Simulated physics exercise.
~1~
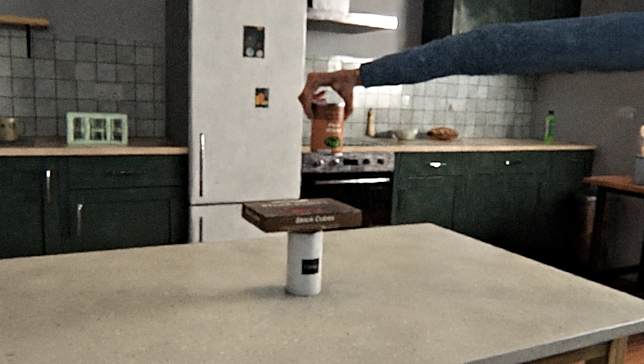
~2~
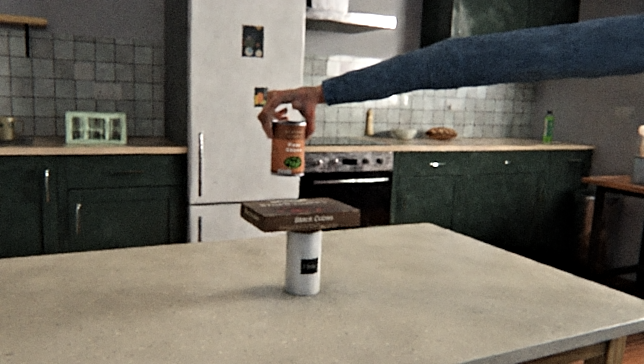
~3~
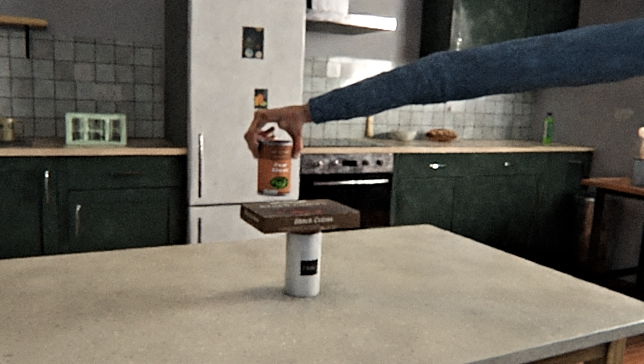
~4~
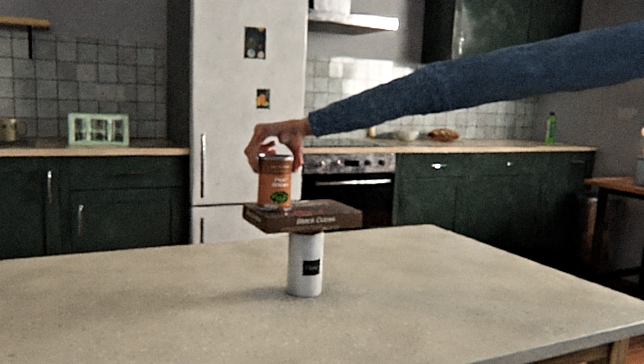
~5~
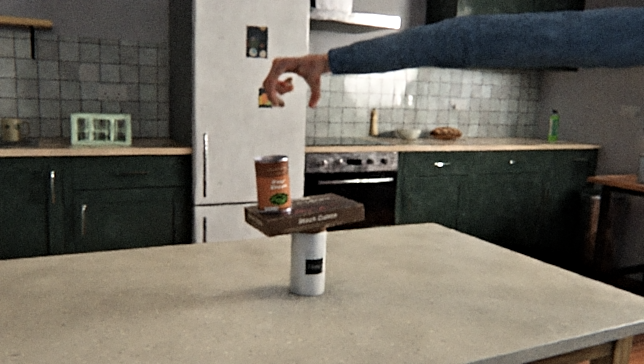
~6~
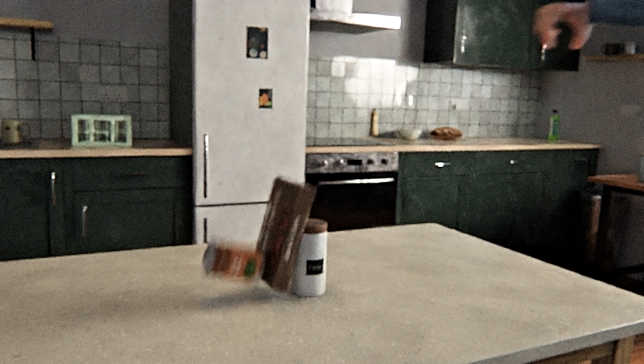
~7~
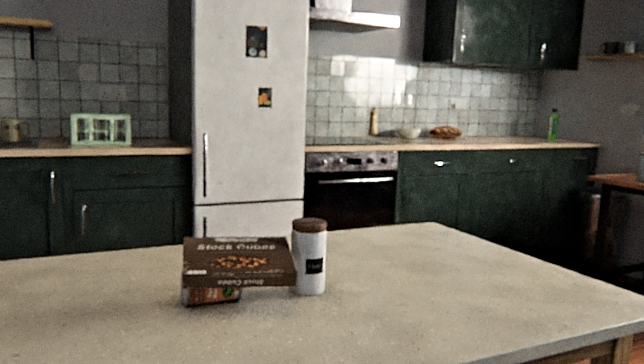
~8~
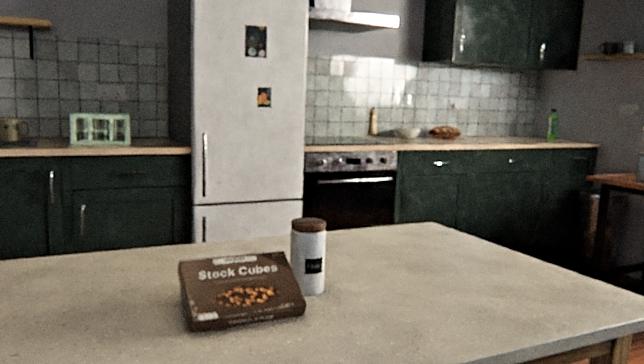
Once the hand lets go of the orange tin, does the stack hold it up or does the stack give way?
The stack gives way. The brown box tips to the left and falls to the table along with the orange tin, leaving only the white jar standing.
